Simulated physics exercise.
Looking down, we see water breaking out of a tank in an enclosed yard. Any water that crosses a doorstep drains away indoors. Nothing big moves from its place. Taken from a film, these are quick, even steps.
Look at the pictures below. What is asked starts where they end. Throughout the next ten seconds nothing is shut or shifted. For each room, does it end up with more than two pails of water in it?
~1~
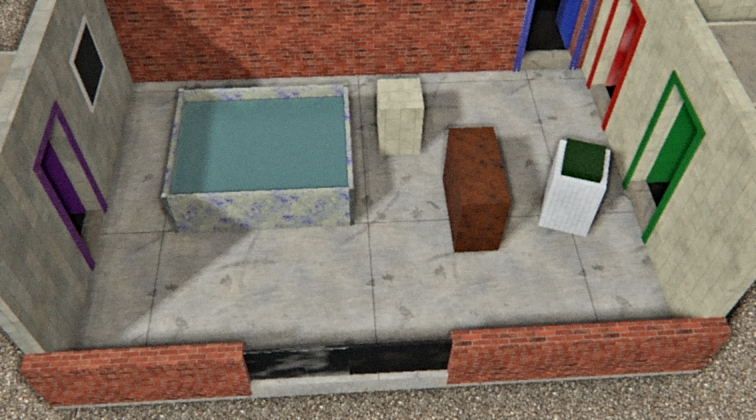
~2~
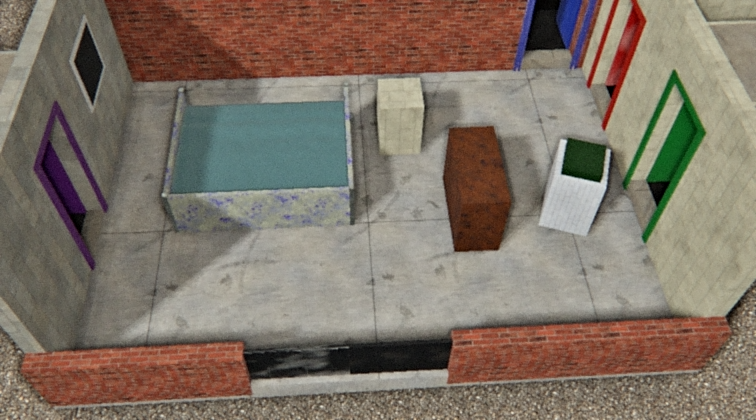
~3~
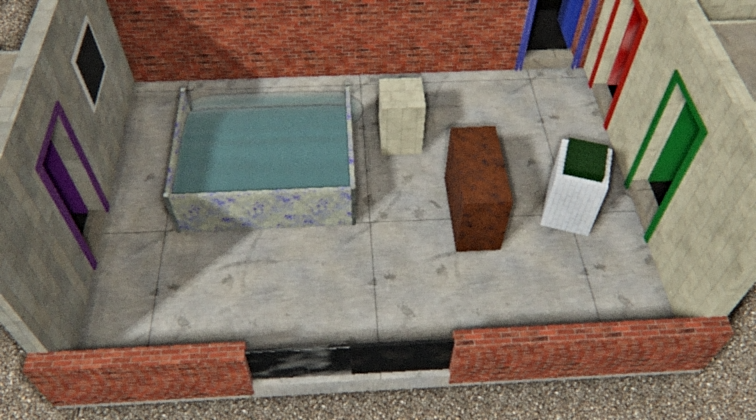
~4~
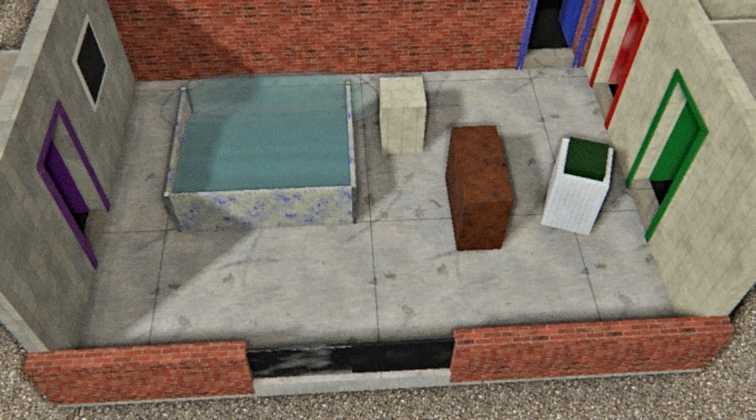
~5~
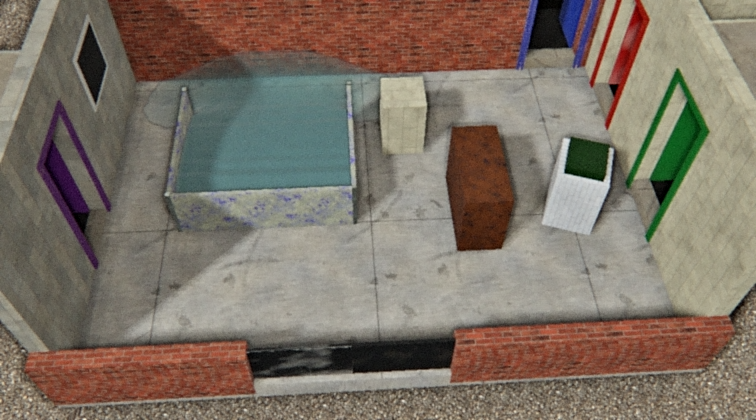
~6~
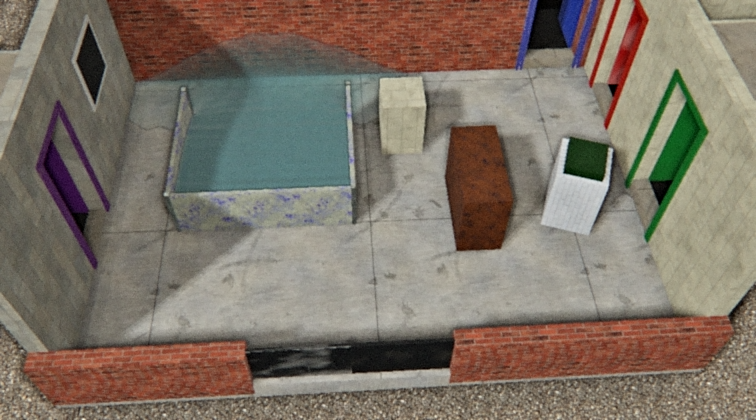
Result: The red door is overrun past two buckets; the purple door is not overrun past two buckets; the blue door is not overrun past two buckets; the green door is not overrun past two buckets.
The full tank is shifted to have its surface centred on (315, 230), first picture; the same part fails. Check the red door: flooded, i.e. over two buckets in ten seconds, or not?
Briefly, the red door crosses the line.
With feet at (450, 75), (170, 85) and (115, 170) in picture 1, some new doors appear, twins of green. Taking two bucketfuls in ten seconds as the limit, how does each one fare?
Falls short; exceeds the limit; falls short.
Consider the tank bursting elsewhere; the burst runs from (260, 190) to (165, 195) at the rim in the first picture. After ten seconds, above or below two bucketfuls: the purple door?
My reading: Purple door floods.
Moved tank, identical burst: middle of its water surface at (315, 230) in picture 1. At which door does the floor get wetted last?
The one in purple.
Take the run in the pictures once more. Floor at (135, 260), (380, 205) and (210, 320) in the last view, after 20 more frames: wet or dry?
Result, in the order given: Wetted / not wetted / wetted.
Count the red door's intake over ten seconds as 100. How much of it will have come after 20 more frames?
About 50 %.
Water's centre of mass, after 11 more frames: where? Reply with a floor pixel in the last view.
Somewhere near (286, 126).
A moment on, water covers 15 % of the floor; the red door not reached, the purple door not reached, the blue door not reached, the green door not reached.
Next, water covers 35 % of the floor; the red door wet at the sill, nothing in, the purple door wet at the sill, nothing in, the blue door wet at the sill, nothing in, the green door not reached.
Then, water covers 60 % of the floor; the red door far over two buckets in, the purple door wet at the sill, nothing in, the blue door wet at the sill, nothing in, the green door wet at the sill, nothing in.
Later, water covers 90 % of the floor; the red door far over two buckets in, the purple door wet at the sill, nothing in, the blue door wet at the sill, nothing in, the green door wet at the sill, nothing in.
In the end, water covers 100 % of the floor; the red door far over two buckets in, the purple door wet at the sill, nothing in, the blue door wet at the sill, nothing in, the green door wet at the sill, nothing in.
